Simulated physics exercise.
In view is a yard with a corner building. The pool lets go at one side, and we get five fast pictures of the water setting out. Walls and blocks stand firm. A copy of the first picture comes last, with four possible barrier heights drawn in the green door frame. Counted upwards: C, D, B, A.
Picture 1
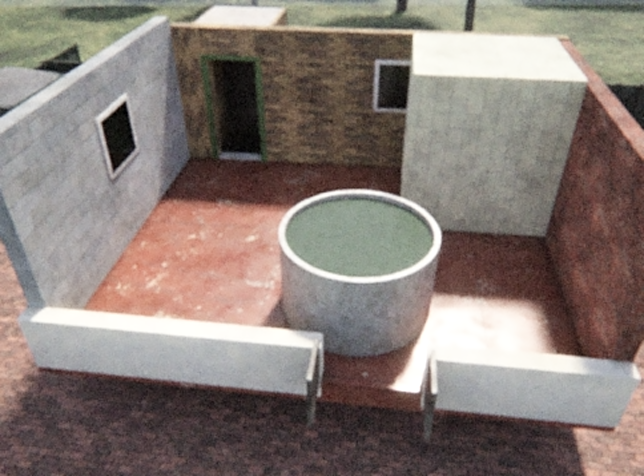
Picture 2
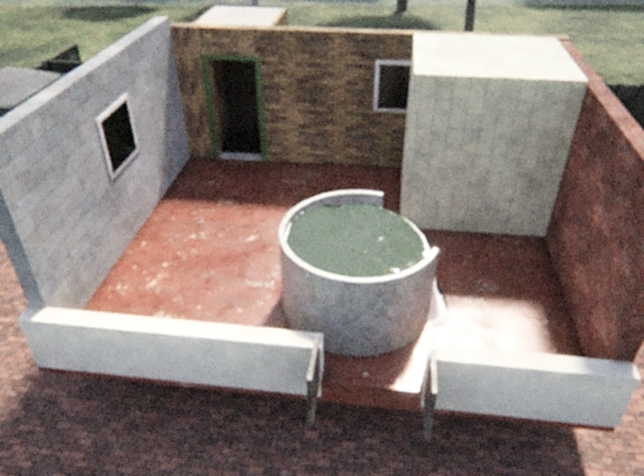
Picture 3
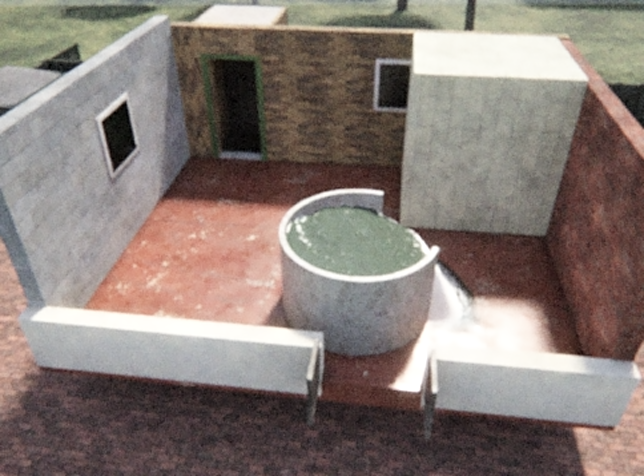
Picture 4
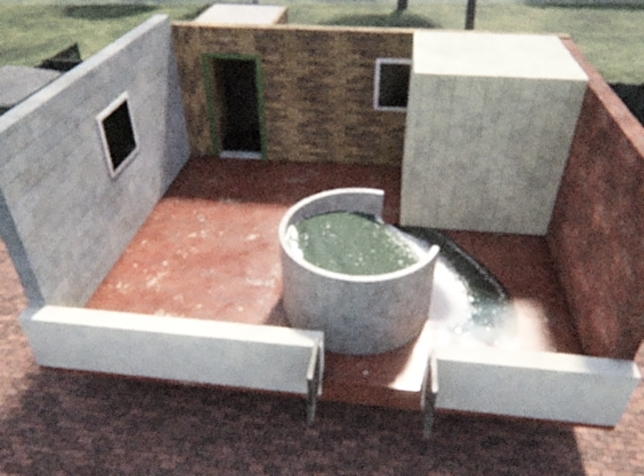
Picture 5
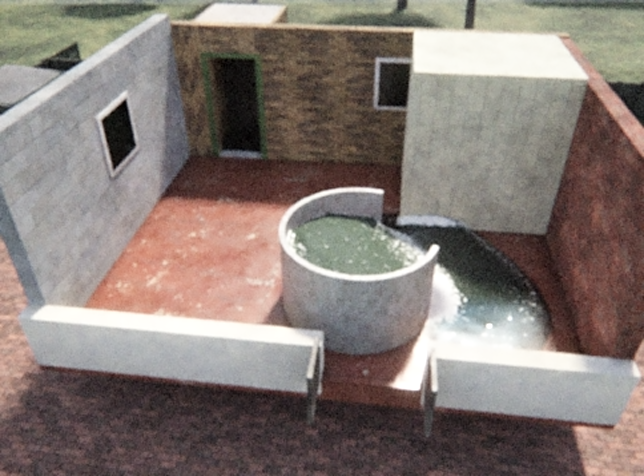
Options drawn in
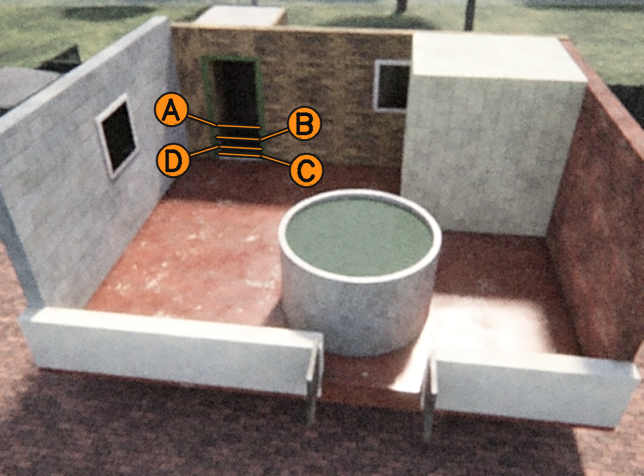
A round pool in a walled yard lost a section of its wall on the right side, and green water poured out through the gap and spread across the red ground beside the corner building.
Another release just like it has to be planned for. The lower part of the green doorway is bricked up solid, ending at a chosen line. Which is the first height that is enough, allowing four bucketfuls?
Use height C.
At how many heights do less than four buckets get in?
All of the four.
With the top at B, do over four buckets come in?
No.
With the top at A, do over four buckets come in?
No, that is safe.
In orange, A at (237, 126); B at (238, 138); C at (240, 154); D at (239, 147); from the bottom up C, D, B, A.
With A, nothing gets over.
With B, nothing gets over.
With C, a splash gets over, under a bucket.
With D, nothing gets over.
